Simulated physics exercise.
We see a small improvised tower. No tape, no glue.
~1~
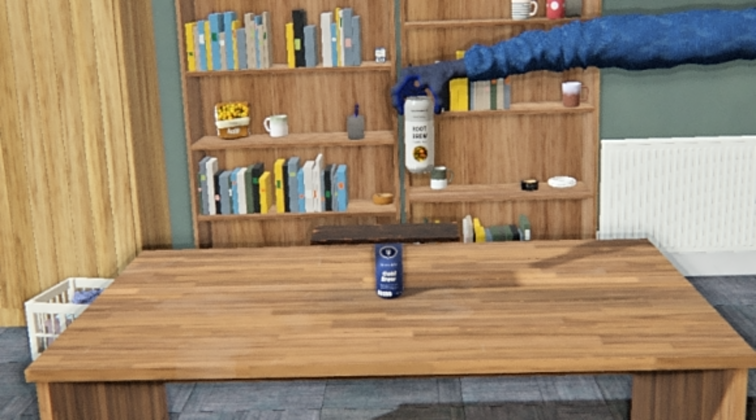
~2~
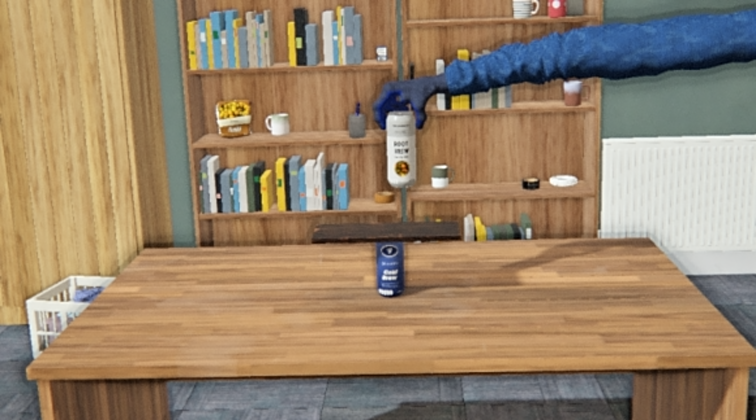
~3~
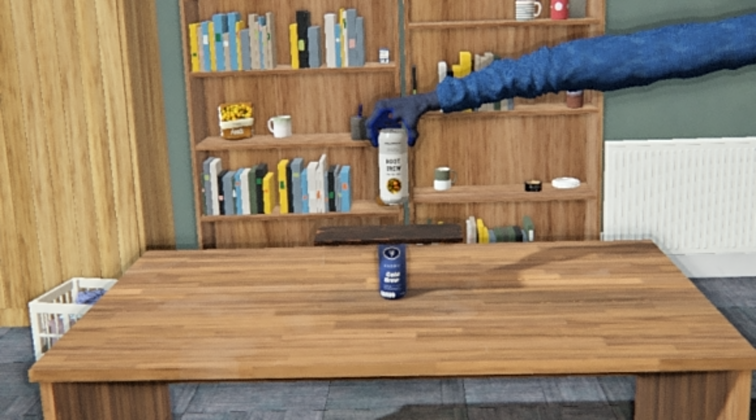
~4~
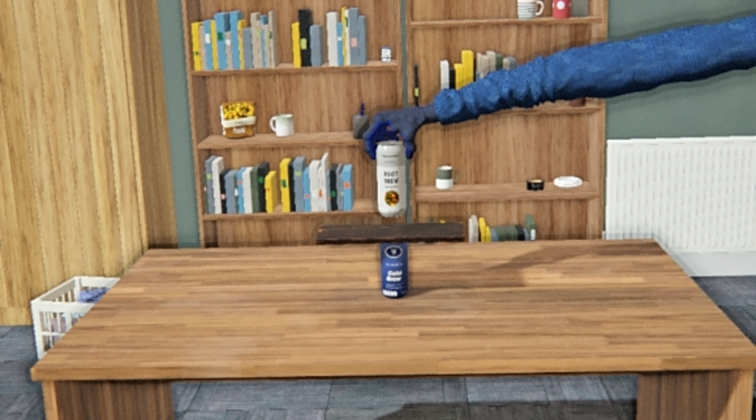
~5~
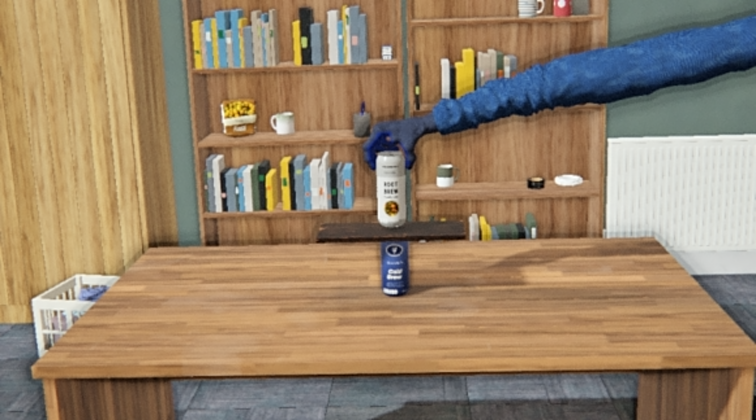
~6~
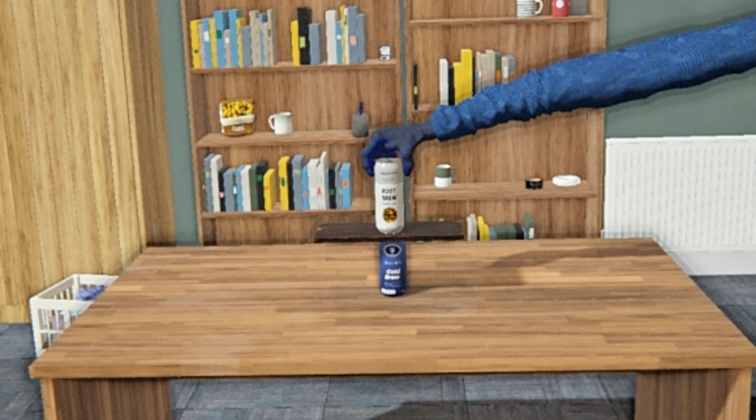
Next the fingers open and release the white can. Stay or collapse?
Here the stack keeps its balance.
Then, 0.50 s past the last view, nothing moves.
Then, 1.10 s past the last view, white can resting near (390, 196).
Finally, all 3 still in place. Final places as the last picture's camera would see them, white can near (390, 196). The stack holds.
